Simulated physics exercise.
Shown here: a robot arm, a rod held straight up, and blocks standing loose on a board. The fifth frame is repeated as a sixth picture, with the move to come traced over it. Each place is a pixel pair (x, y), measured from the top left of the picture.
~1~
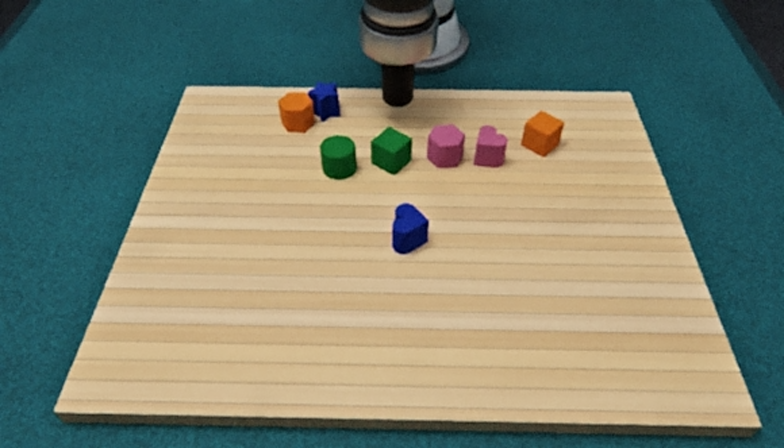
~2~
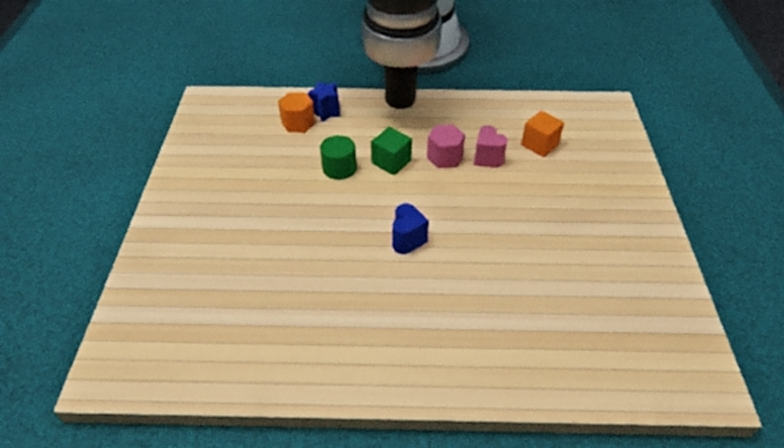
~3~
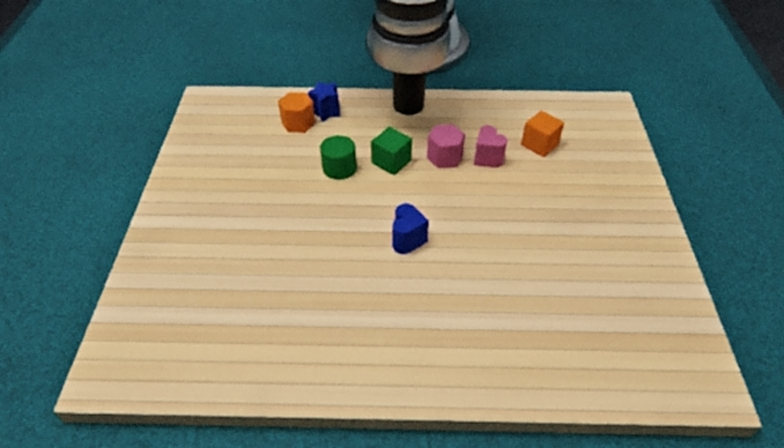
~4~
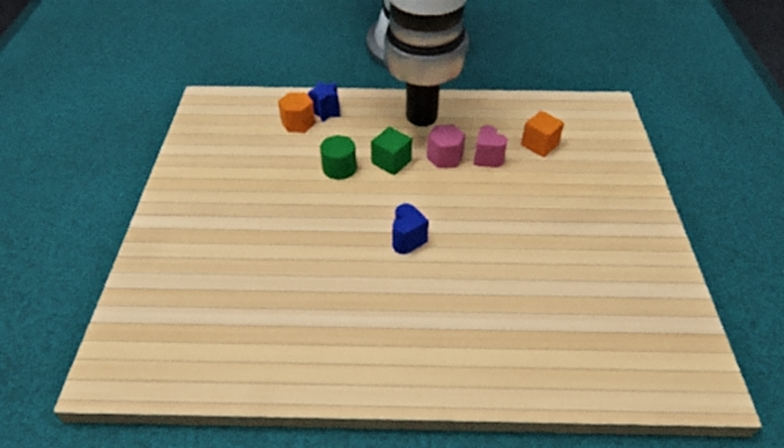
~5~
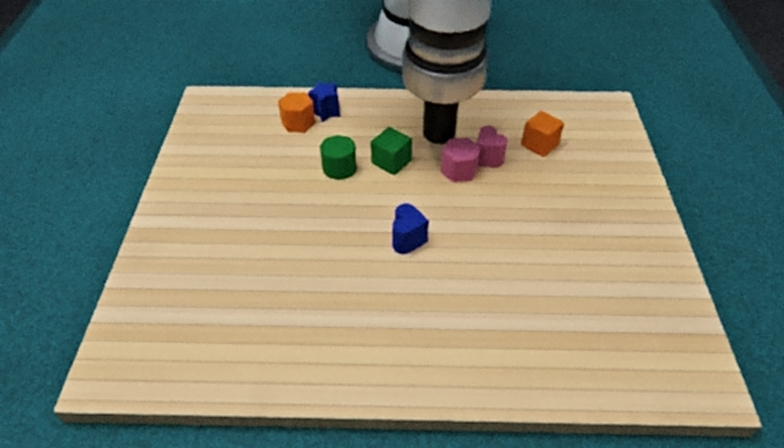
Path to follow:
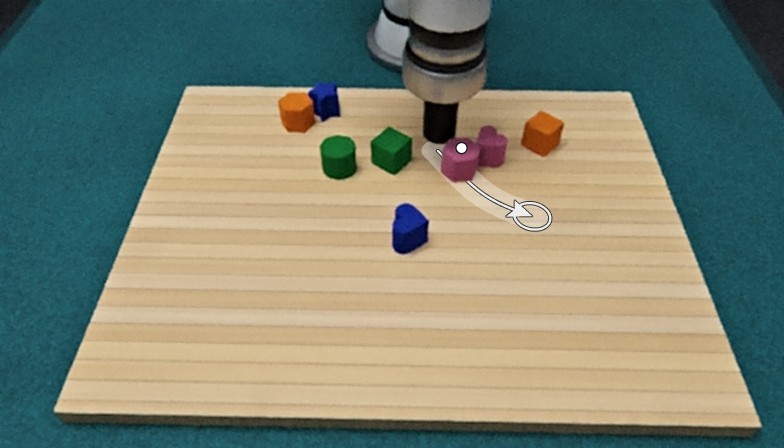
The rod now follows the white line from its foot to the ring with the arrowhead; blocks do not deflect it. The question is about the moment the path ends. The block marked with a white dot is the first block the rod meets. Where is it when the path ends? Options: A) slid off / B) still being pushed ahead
The answer is B.
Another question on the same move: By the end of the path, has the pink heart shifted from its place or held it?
The block stays on its spot.
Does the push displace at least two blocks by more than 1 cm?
No, I don't think so.
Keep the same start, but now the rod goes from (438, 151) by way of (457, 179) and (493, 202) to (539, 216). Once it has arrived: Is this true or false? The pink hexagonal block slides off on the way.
The statement is false.
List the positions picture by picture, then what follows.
Rod's lower end (398, 99); pink hexagonal block (447, 135); pink heart (491, 136), in the first picture.
Rod (400, 101); blocks still, in the second picture.
Rod (409, 107); blocks still, in the third picture.
Rod (422, 118); blocks still, in the fourth picture.
Rod (439, 135); pink hexagonal block (462, 148); pink heart (491, 136), in the fifth picture.
Drawn move, from (438, 151) via (462, 175) and (491, 199), ending at (532, 216); the dot is on the pink hexagonal block.
What follows on the original path. One third of the way, rod (464, 160); pink hexagonal block (492, 173), turned 15° anticlockwise.
Two thirds of the way, rod (495, 183); pink hexagonal block (528, 193), turned 40° anticlockwise.
At the end, rod (536, 200); pink hexagonal block (571, 211), turned 35° anticlockwise; pink heart still.
